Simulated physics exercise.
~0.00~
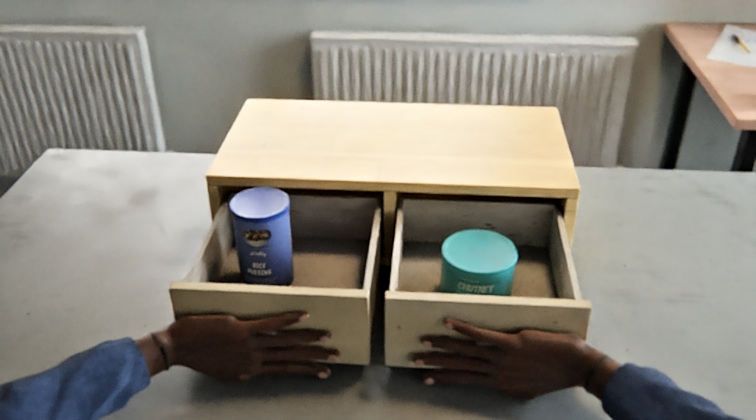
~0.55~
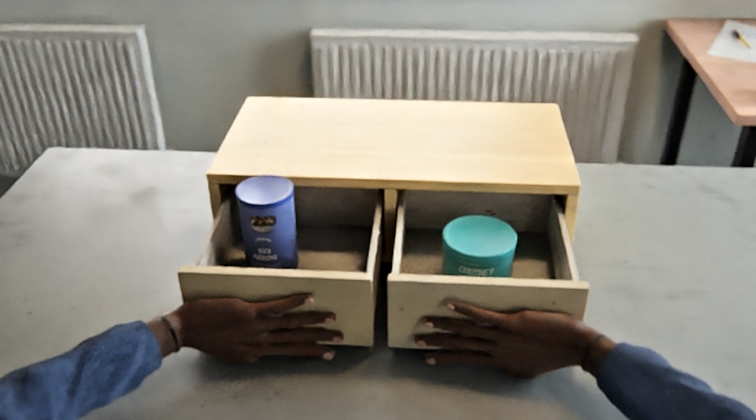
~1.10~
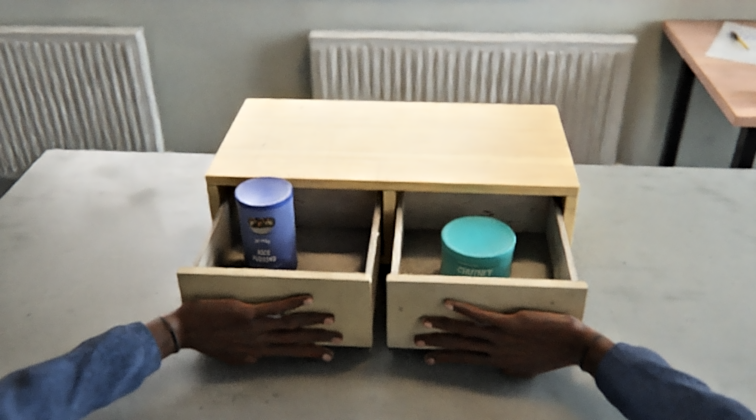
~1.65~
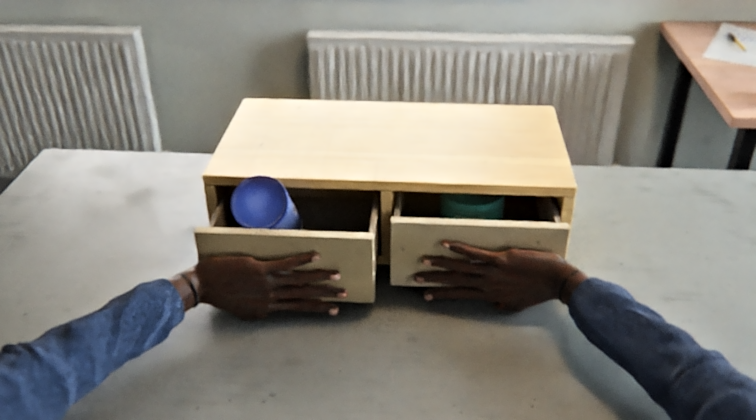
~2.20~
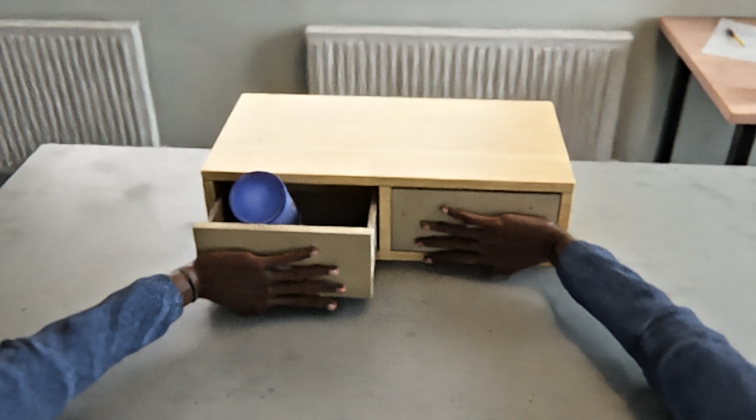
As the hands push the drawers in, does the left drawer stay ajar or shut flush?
The left drawer stays ajar, with the blue pot leaning inside it. The right drawer shuts flush.
On a grey table, two hands push in both drawers; the right shuts, the left sticks.
